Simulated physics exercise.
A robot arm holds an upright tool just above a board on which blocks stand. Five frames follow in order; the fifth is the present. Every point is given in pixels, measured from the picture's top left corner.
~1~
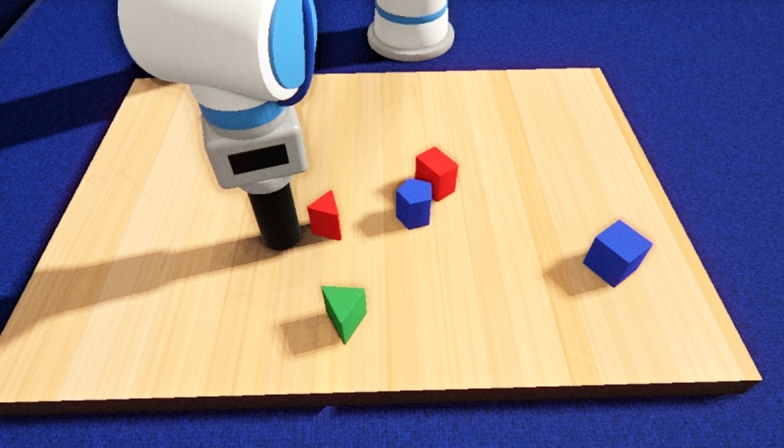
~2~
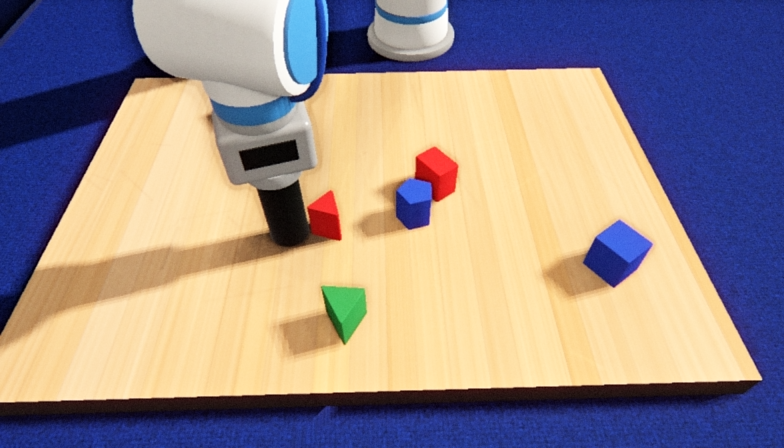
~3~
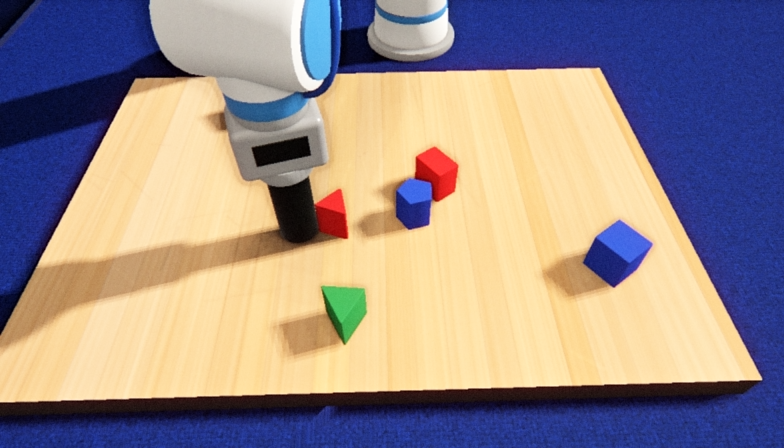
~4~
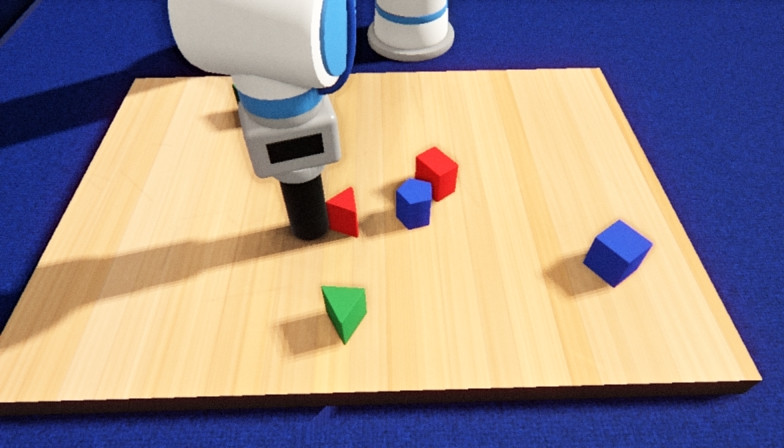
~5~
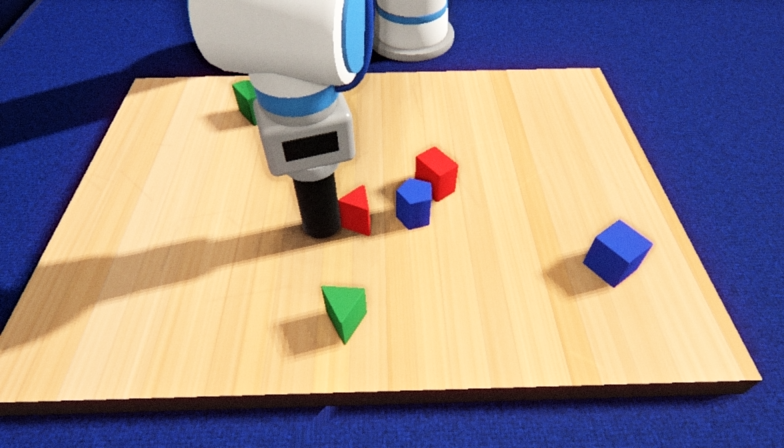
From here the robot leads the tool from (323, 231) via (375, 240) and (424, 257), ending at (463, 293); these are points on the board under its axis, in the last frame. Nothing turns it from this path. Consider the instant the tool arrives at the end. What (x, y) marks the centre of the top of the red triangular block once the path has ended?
For the centre of its top, I'd go with (394, 193).
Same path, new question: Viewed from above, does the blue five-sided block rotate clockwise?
Yes, I think so.
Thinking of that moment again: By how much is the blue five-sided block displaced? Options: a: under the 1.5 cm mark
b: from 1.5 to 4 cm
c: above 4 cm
a: Under the 1.5 cm mark.
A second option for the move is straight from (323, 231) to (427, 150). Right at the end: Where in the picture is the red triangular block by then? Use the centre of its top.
About (382, 188).
What follows on the original path. One third of the way, tool (375, 233); red triangular block (390, 193), turned 95° anticlockwise; blue five-sided block (421, 186), turned 25° clockwise.
Two thirds of the way, tool (425, 250); red triangular block (394, 193), turned 115° anticlockwise; blue five-sided block (421, 186), turned 25° clockwise.
At the end, tool (464, 287); red triangular block (394, 193), turned 115° anticlockwise; blue five-sided block (421, 186), turned 25° clockwise; red rectangular block unmoved.
